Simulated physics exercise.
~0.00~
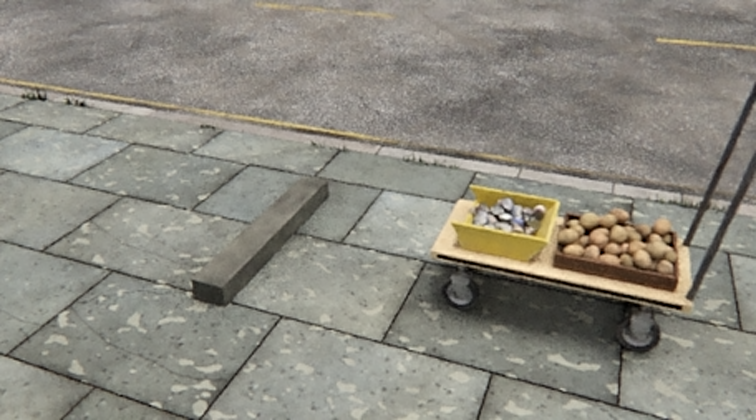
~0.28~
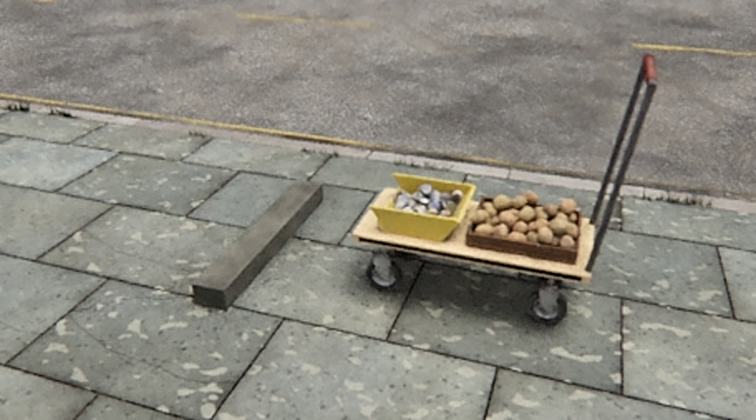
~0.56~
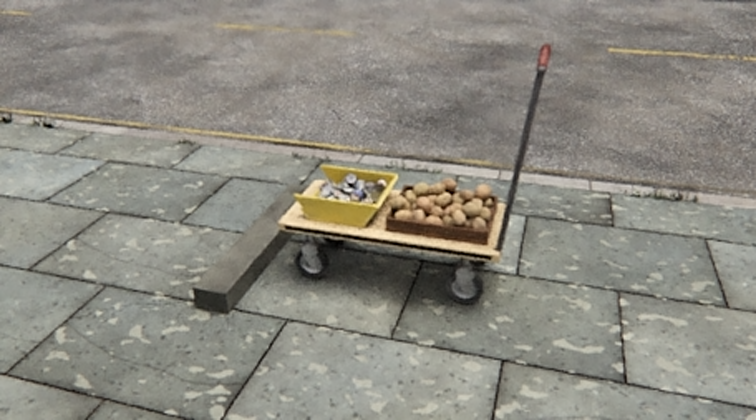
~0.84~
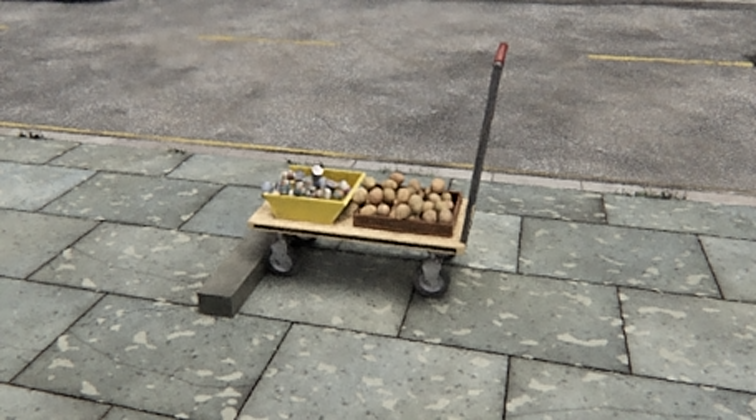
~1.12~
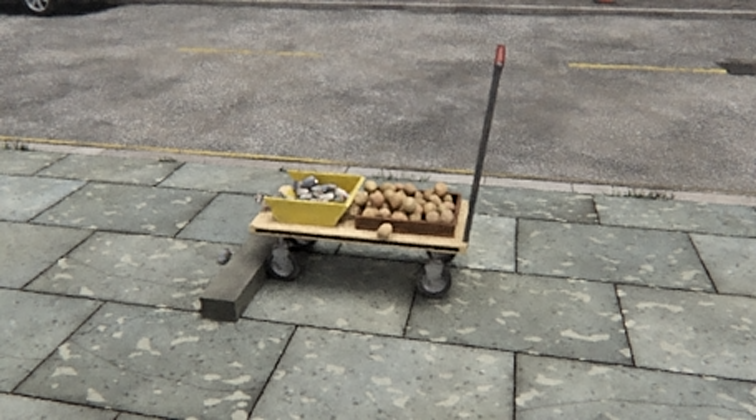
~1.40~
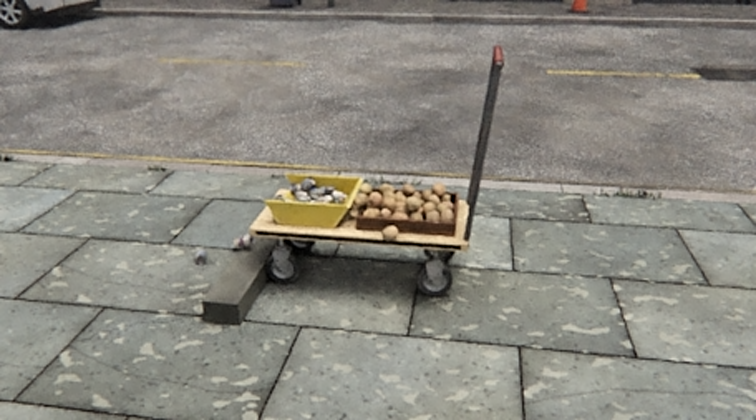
In the video, a flat cart carrying a yellow basket of small tins and a wooden basket of potatoes rolls left along paving and stops against a dark block. A few tins spill over the left side onto the ground, while a potato comes to rest on the deck.
